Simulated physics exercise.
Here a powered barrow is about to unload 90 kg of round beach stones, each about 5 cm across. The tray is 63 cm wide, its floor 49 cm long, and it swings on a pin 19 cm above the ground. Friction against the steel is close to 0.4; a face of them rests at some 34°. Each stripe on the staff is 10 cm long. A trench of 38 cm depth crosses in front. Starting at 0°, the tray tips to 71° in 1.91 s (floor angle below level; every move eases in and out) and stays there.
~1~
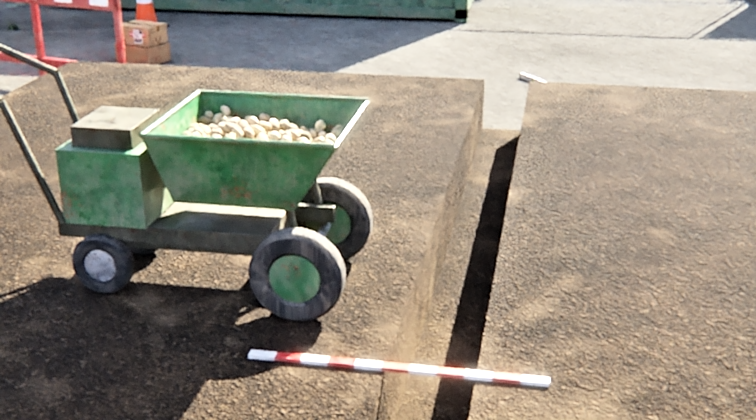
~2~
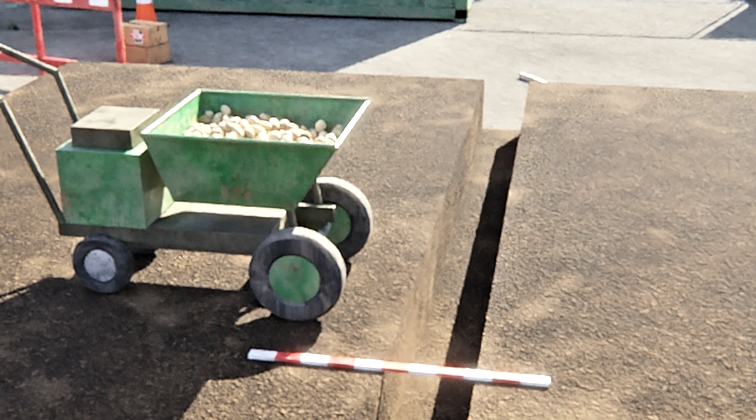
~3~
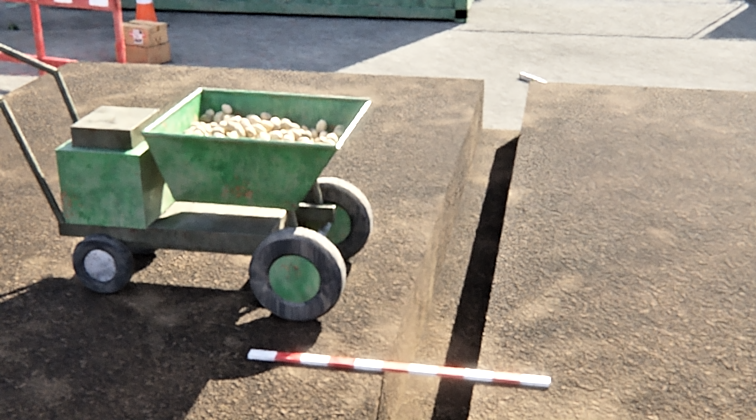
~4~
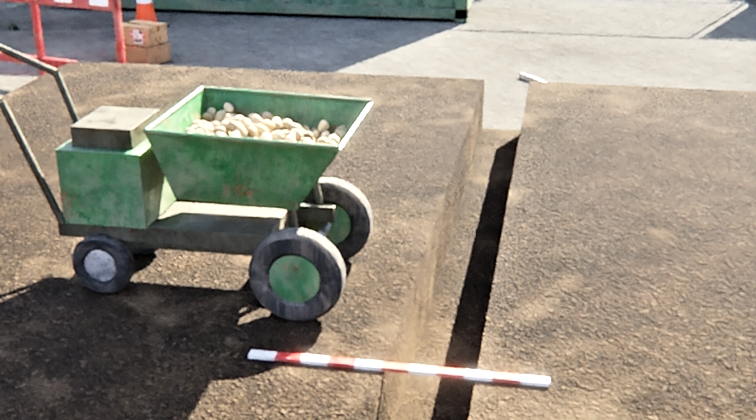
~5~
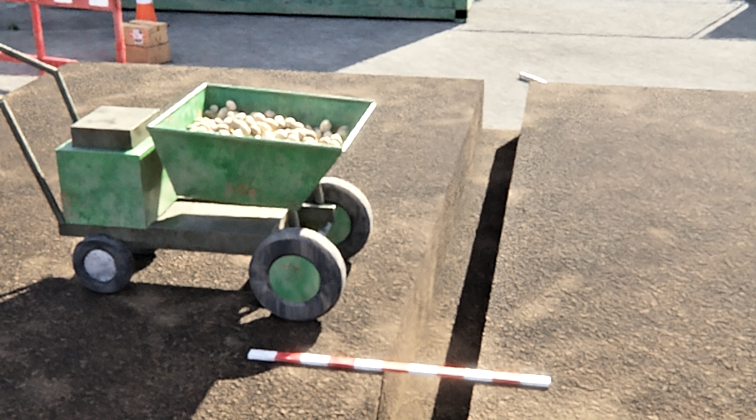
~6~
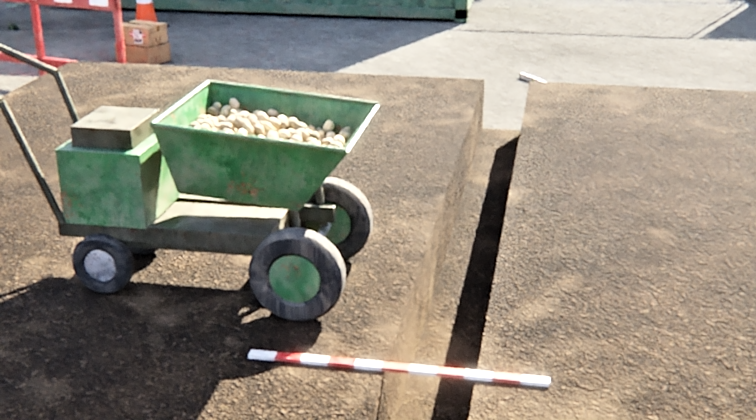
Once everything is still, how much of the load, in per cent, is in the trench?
Close to 59 in a hundred.
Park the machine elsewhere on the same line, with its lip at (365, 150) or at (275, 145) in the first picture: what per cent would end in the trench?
Near 30 per cent from the first place, 100 from the second.
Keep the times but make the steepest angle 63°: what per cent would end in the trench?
In that case some 55 per cent.
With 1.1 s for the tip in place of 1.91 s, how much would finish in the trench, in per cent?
In that case some 50 per cent.
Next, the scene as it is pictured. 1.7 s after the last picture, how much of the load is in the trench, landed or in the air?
Some 20 per cent.
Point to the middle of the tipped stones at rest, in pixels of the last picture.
Near (478, 359).
Then, 1.1 s after the last picture the floor is at 60°, 99 % in the tray, 1 % in the trench; the foremost stones are at (457, 222).
Then, 1.7 s after the last picture the floor is at 71°, 46 % in the tray, 22 % in the trench, 32 % past the trench; the foremost stones are at (599, 310).
Then, 2.1 s after the last picture the floor is at 71°, 21 % in the tray, 37 % in the trench, 42 % past the trench; the foremost stones are at (669, 317).
Then, 4.0 s after the last picture the floor is at 71°, 0 % in the tray, 59 % in the trench, 41 % past the trench; the foremost stones are at (700, 323).
